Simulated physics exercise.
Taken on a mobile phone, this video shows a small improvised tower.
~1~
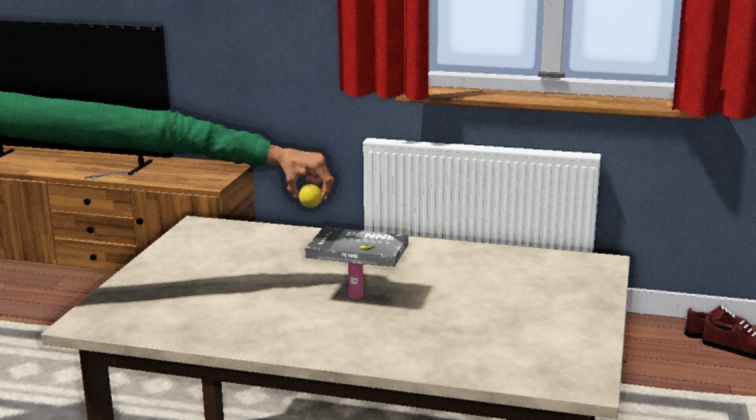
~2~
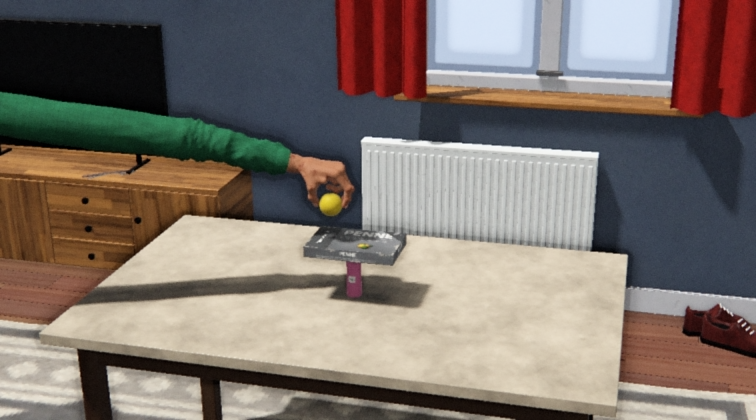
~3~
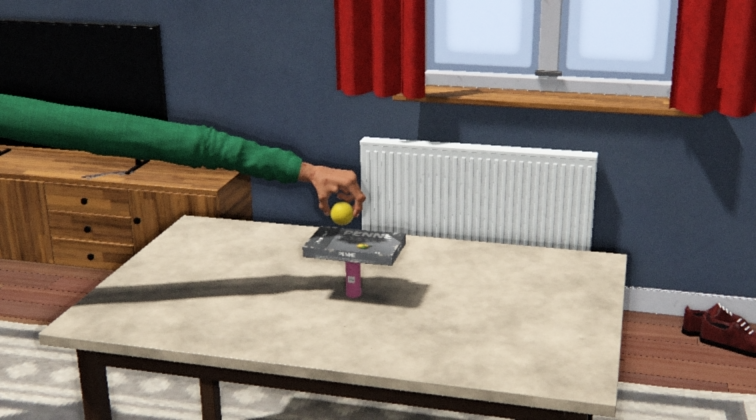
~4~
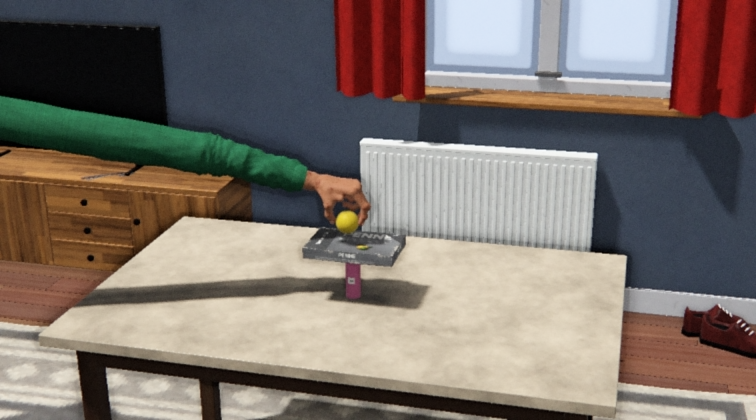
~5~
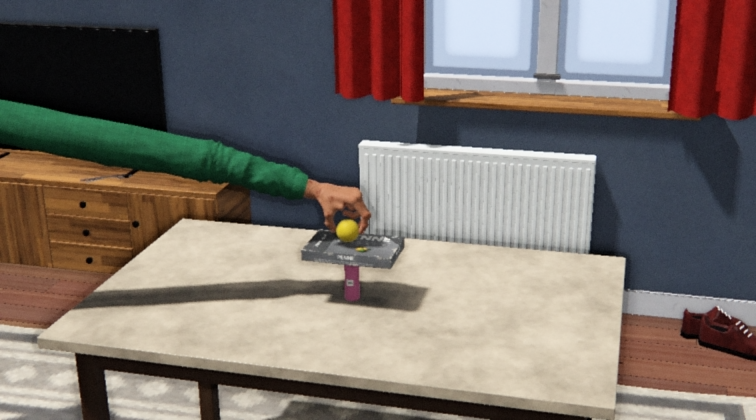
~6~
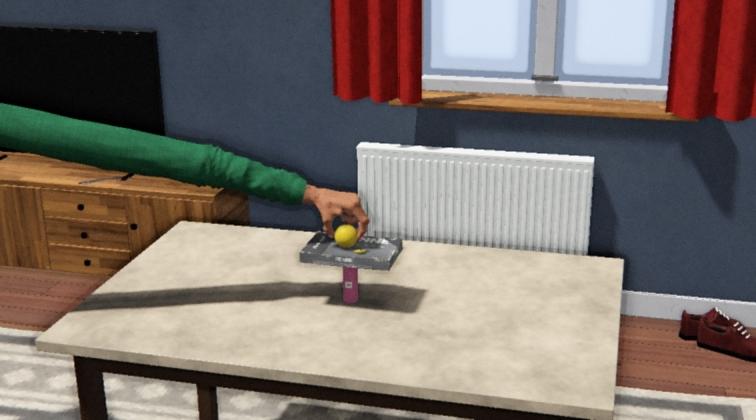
In a living room, a hand in a green sleeve held a yellow lemon, moved it a little to the right and lowered it onto a grey packet balanced on a small pink object on a table.
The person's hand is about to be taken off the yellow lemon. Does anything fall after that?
Seems it proves sturdy enough.
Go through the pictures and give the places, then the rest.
Coming down; yellow lemon (310, 196); grey packet (358, 246), in the first picture.
Coming down; yellow lemon (331, 205); grey packet (356, 245), in the second picture.
Coming down; yellow lemon (342, 213); grey packet (355, 245), in the third picture.
Coming down; yellow lemon (347, 222); grey packet (355, 246), in the fourth picture.
Coming down; yellow lemon (348, 231); grey packet (354, 248), in the fifth picture.
In place under the hand; yellow lemon (346, 236); grey packet (352, 250), in the sixth picture.
Then, 0.20 s on from there, no change.
Then, 0.40 s on from there, yellow lemon resting near (346, 236).
In the end, all 3 unmoved. At the end, from the last picture's camera, yellow lemon near (346, 236). The stack stays up.
